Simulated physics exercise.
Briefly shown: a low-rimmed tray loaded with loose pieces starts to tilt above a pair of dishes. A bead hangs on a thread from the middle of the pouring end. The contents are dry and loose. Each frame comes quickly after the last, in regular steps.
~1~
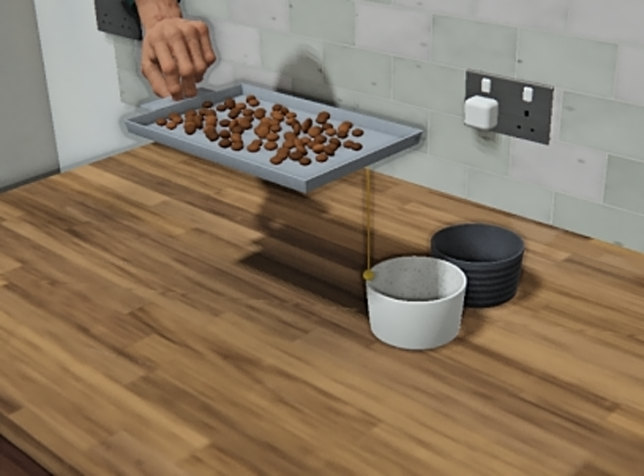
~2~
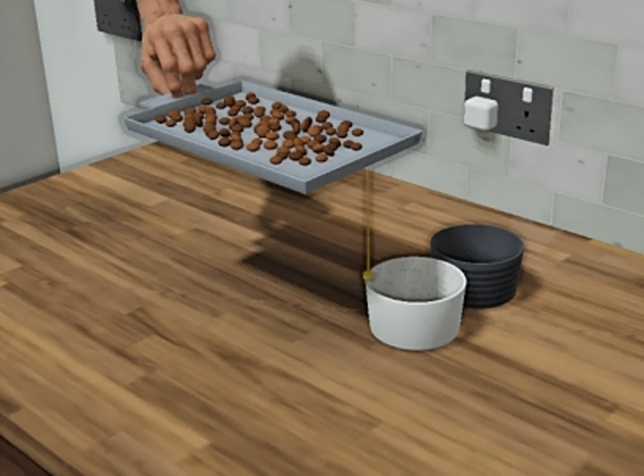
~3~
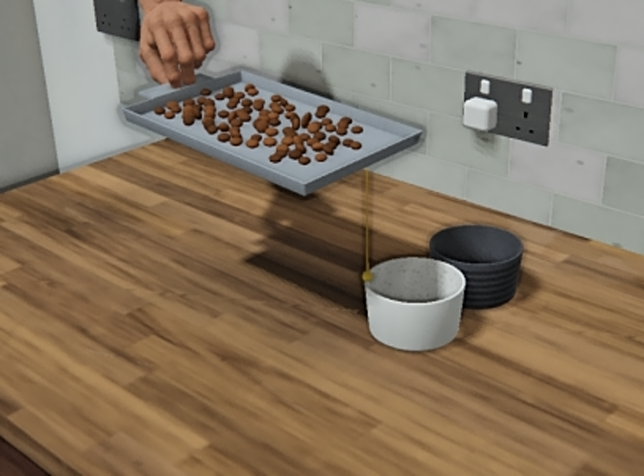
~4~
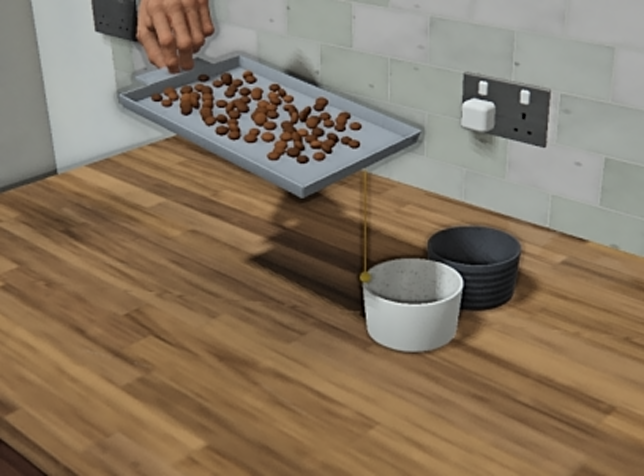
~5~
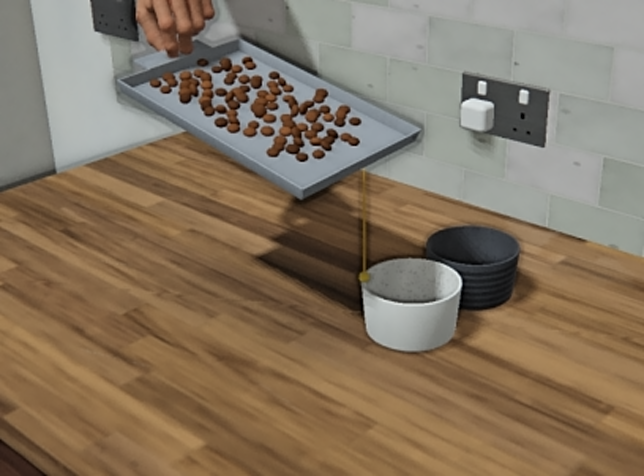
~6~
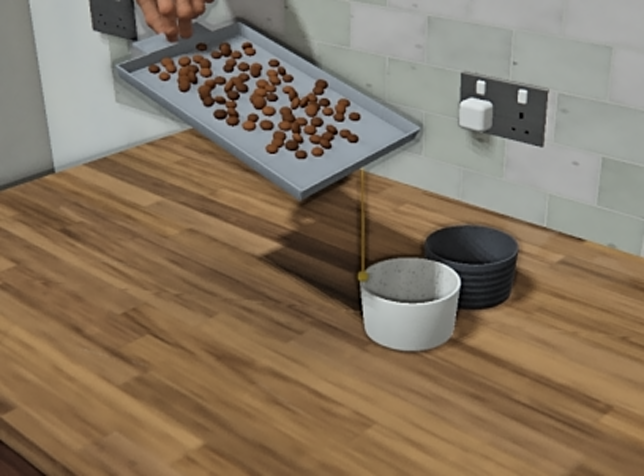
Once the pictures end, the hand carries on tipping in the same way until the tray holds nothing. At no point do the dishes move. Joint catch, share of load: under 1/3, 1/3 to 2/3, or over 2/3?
Under 1/3.
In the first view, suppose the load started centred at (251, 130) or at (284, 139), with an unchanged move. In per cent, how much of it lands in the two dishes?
In order, about 10 and 10 in a hundred.
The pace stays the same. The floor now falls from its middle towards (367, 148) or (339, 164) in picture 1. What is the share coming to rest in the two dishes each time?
Near 70 % and 30 %.
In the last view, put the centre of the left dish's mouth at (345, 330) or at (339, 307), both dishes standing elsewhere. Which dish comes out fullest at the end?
Placement one gives the one at left, placement two gives the one at left.
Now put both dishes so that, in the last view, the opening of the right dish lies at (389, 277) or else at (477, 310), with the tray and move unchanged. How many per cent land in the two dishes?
Close to 60 in a hundred, then close to 10 in a hundred.
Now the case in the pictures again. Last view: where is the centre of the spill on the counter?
It's centred close to pixel (358, 390).
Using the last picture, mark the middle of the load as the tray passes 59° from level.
I'd put the middle close to (327, 159).
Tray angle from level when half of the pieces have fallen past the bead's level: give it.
Roughly 85 degrees at that moment.
Soon, tray tipped steeply; nearly all on the tray; a small part in the air.
A while on, tray tipped right over; about a quarter on the tray; about two thirds outside both; a small part in the air.
Towards the end, tray tipped past a quarter turn; a stray few in the left dish; nearly all outside both.
Finally, tray tipped past a quarter turn; a stray few in the left dish; none in the right dish; nearly all outside both.
